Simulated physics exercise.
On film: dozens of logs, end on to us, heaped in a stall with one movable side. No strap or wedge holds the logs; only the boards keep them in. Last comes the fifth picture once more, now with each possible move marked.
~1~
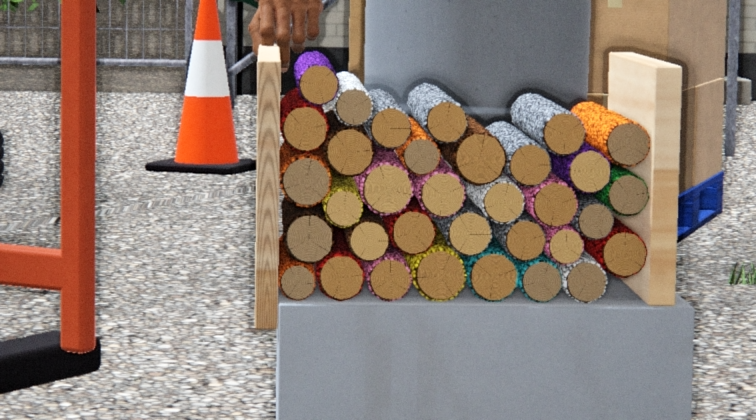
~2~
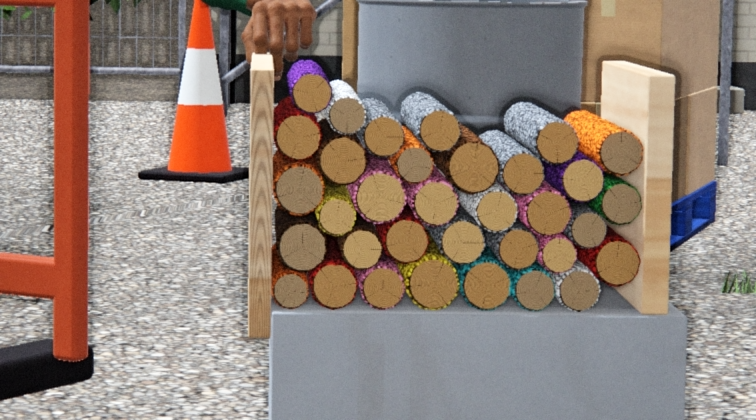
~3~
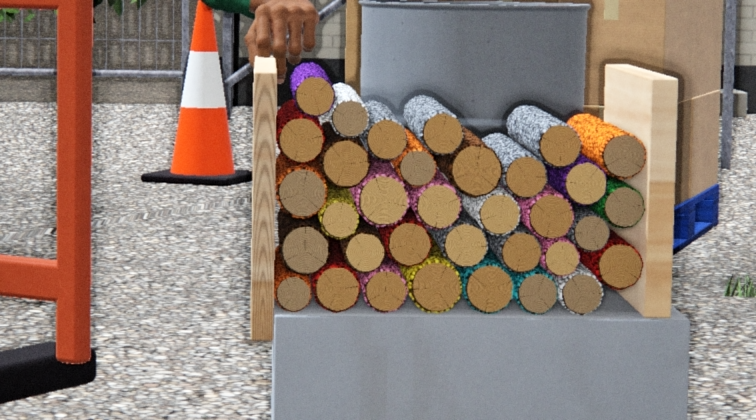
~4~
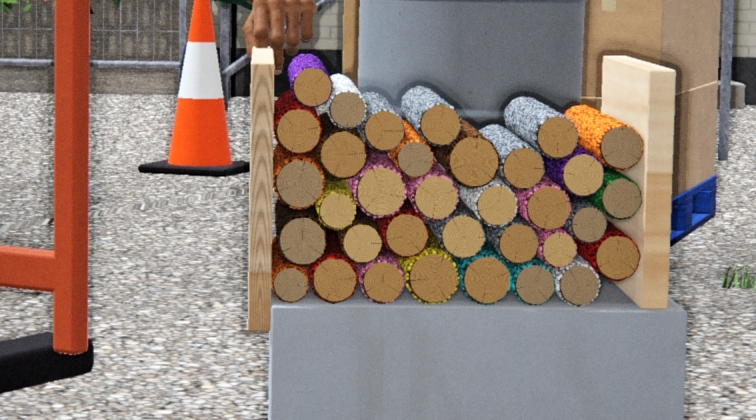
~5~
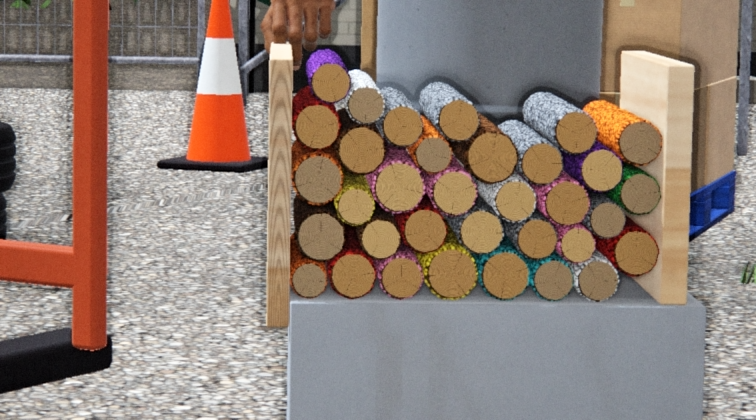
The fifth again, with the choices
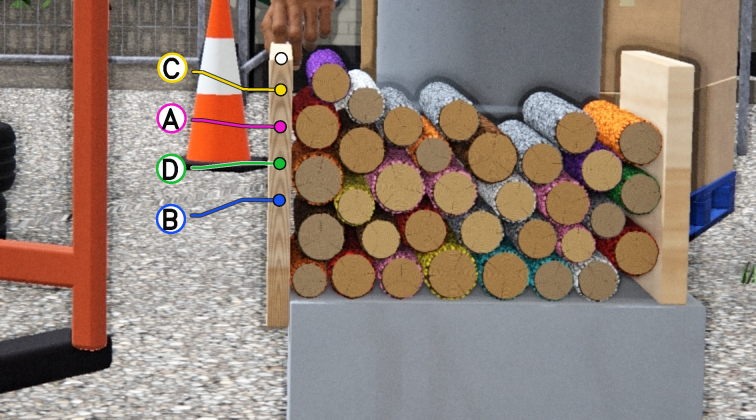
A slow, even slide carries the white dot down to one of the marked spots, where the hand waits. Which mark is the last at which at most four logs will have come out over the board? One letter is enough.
At most to B.
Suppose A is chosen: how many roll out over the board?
It comes to none.
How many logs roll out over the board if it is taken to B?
It comes to two.
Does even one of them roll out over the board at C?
No.
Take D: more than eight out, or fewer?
It loses fewer than eight.
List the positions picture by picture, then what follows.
The first frame shows a log (387, 189); a log (554, 205); a log (589, 171).
The second frame shows a log (582, 180); a log (347, 115).
The third frame shows side board (264, 187); a log (293, 294).
The fourth frame shows a log (534, 285); a log (518, 243).
The fifth frame shows a log (399, 187); a log (566, 203); a log (601, 170).
On the marked copy, A at (281, 127); B at (280, 201); C at (281, 89); D at (280, 164); the white dot at (282, 59).
Taking B. A third of the way, top of the board (292, 127).
Two thirds of the way, top of the board (291, 200).
When it is over, top of the board (291, 200), two out over the board.
As for the rest, A none out over the board; C none out over the board; D none out over the board.
